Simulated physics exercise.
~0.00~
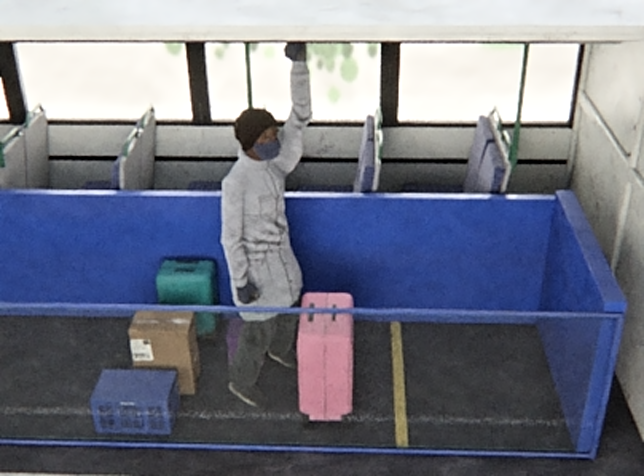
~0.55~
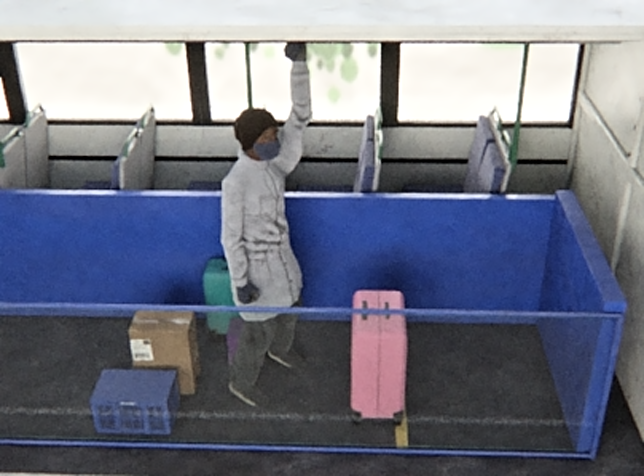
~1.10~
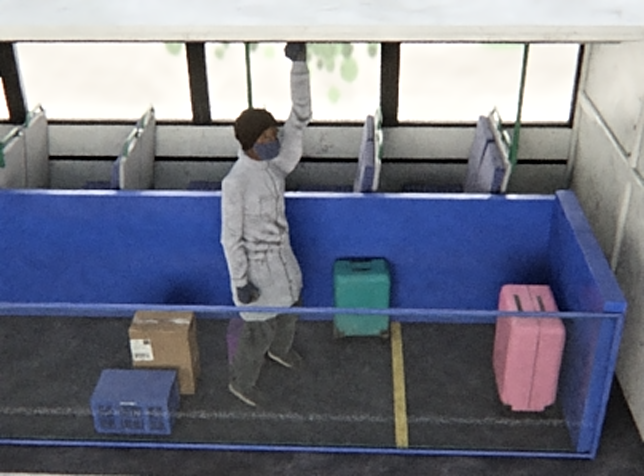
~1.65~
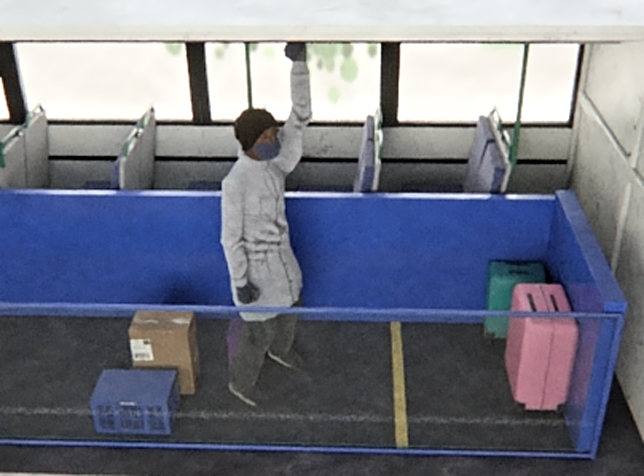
A teal wheeled case and a larger pink one stand upright on either side of a masked traveller in a blue-walled bus bay, seen from slightly above through a clear front panel. The traveller, in a pale coat and dark cap, keeps one arm raised to the ceiling, while a brown box and a blue crate rest at left. The pink case rolls right onto the yellow floor line as the teal one slides behind the traveller. Pink continues to the right wall, and teal emerges, nearing the line. Finally teal crosses too, stopping upright beside pink, while box and crate stay put.
